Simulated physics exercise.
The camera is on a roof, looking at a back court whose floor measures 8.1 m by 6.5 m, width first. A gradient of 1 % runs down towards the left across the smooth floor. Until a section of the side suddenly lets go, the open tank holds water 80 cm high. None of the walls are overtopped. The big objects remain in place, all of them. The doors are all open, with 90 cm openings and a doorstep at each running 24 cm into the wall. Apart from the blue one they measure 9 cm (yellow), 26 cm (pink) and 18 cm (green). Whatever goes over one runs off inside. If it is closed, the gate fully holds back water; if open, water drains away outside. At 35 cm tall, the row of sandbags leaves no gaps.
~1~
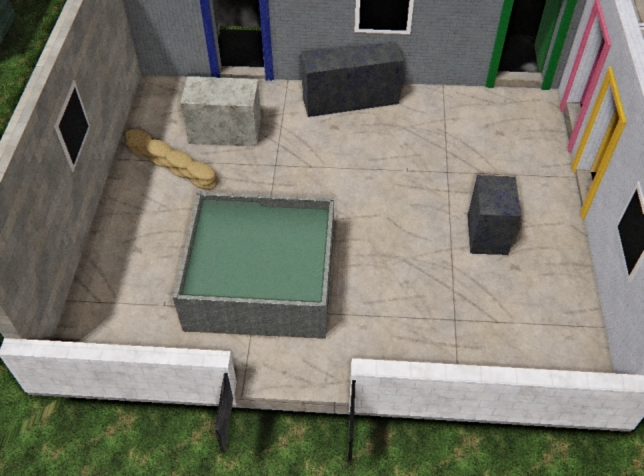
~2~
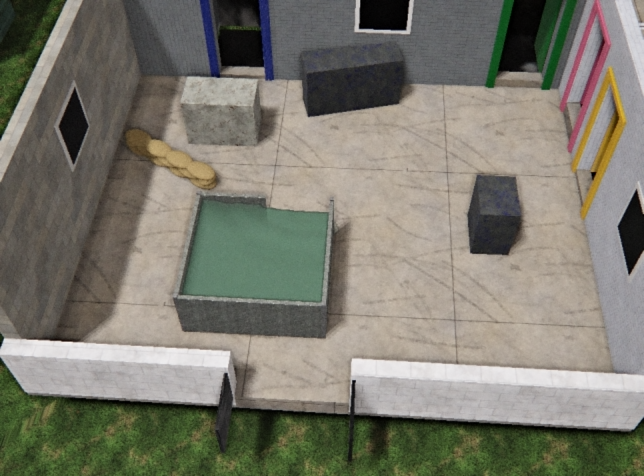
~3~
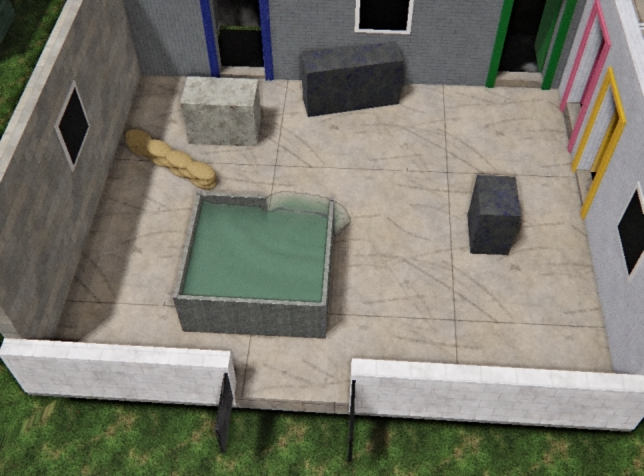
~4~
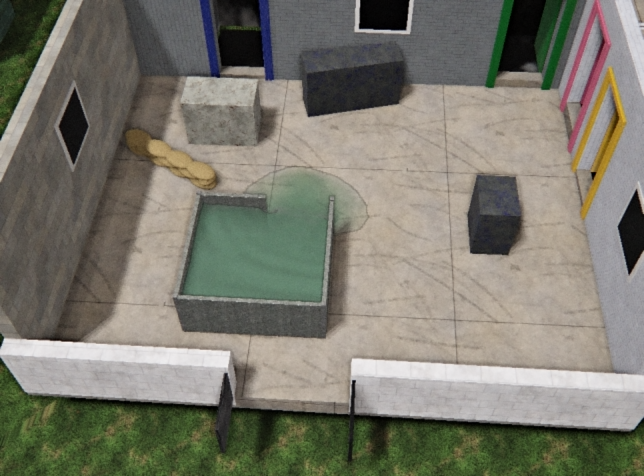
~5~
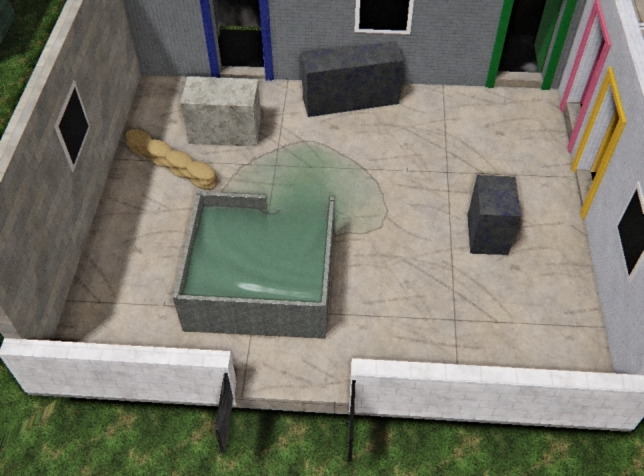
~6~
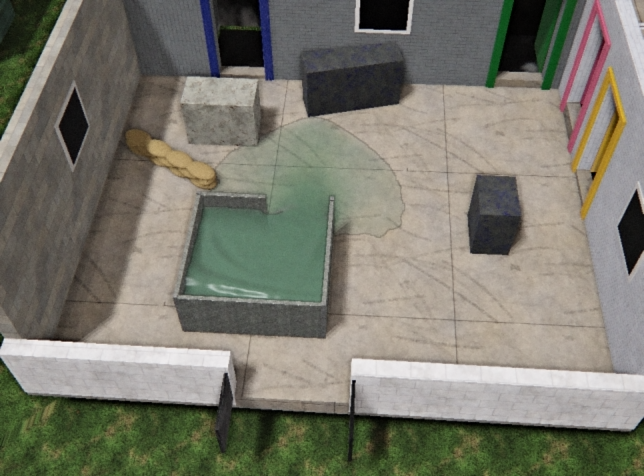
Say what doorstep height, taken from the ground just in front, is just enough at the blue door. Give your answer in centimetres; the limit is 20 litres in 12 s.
I would put it at 19 cm.
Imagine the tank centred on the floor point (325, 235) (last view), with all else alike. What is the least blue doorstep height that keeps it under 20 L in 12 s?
Some 8.5 cm.
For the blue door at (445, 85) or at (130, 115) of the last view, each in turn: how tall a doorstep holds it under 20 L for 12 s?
First place around 12.0 cm, second around 15 cm.
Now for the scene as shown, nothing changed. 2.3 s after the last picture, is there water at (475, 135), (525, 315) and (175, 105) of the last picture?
In turn: Under water, dry, wet.
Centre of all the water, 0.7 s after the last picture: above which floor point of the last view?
Roughly (282, 234).
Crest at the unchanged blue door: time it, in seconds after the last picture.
Near 2.0 s.
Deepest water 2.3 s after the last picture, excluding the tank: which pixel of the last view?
At about pixel (552, 101).
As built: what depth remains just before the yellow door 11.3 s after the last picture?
About 4.0 centimetres deep.
Then, 0.7 s after the last picture water covers 25 % of the floor, deepest (40 cm) near (310, 225); it has not reached the blue door.
Then, 2.3 s after the last picture water covers 40 % of the floor, deepest (36 cm) near (552, 101); 17 cm at the blue door, 54 litres in over its 9 cm doorstep.
Then, 11.3 s after the last picture water covers 95 % of the floor, deepest (15 cm) near (142, 75); 10 cm at the blue door, 136 litres in over its 9 cm doorstep.
At the blue door as built, the water peaked near 17 cm, 2.1 s after the last picture.
Run again over the same 12 s with other heights there, 33 litres in over 16 cm, 11 litres over 21.5 cm. The limit of 20 litres is kept from about 19 cm up.
